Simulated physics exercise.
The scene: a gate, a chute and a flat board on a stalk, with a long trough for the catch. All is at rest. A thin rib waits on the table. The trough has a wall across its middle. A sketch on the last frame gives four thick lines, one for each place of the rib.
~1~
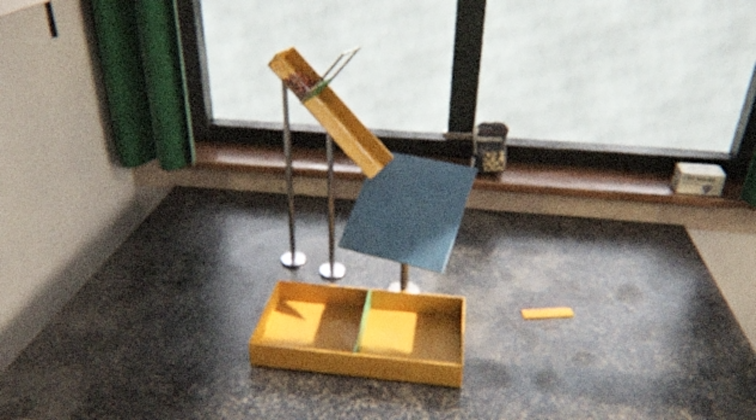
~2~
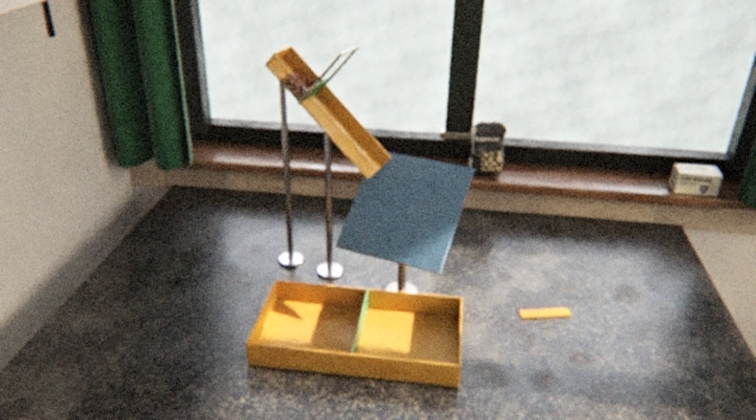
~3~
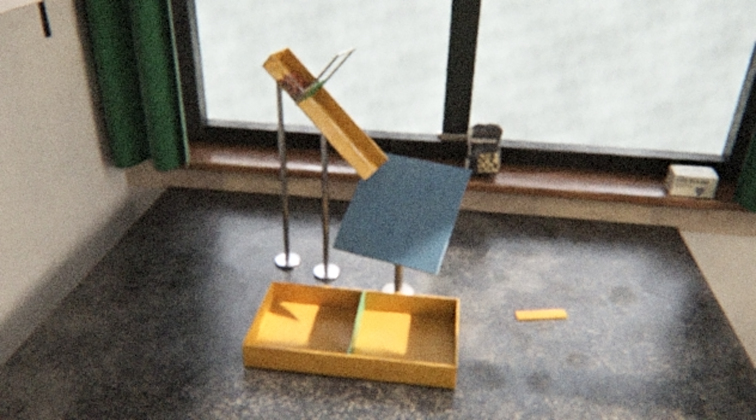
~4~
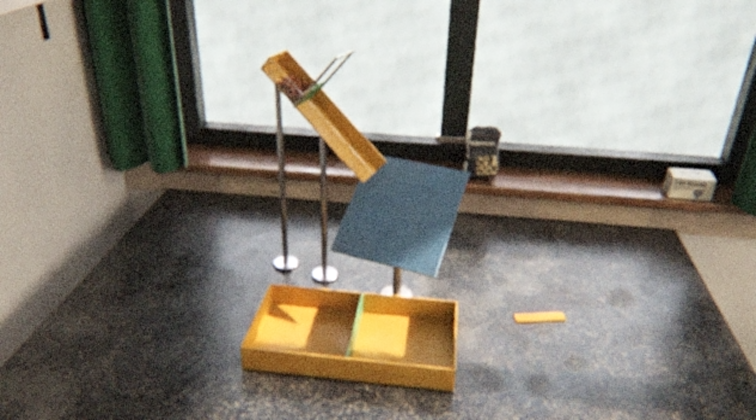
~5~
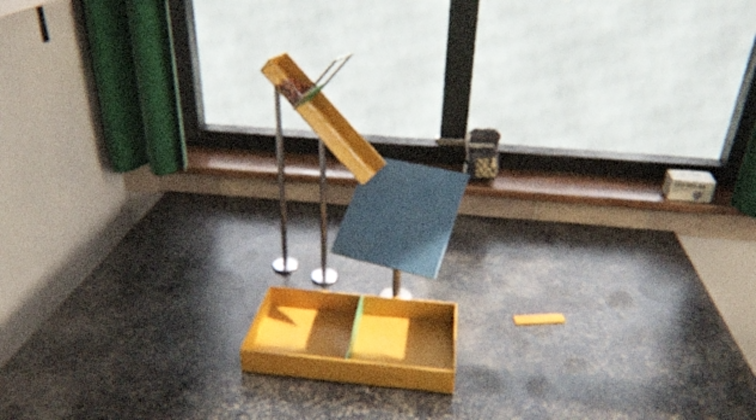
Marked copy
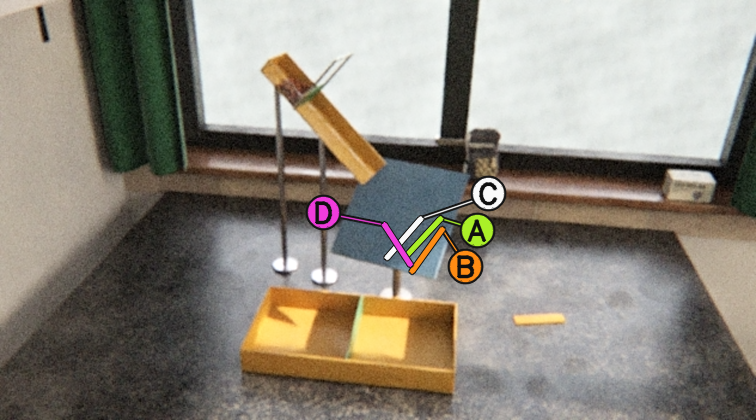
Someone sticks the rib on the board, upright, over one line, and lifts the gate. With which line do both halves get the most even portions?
Take C.
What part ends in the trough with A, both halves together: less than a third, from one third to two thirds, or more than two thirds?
It is more than two thirds.
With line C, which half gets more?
The left half.
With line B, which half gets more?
More lands on the right.
On the marked copy, line A from (440, 218) to (405, 256); line B from (442, 229) to (412, 271); line C from (420, 218) to (387, 257); line D from (384, 224) to (410, 264).
With A, of what is caught, about a tenth in the left half, almost all in the right.
With B, of what is caught, not one piece in the left half, every piece in the right.
With C, of what is caught, roughly two thirds in the left half, roughly a third in the right.
With D, of what is caught, just a few in the left half, almost all in the right.
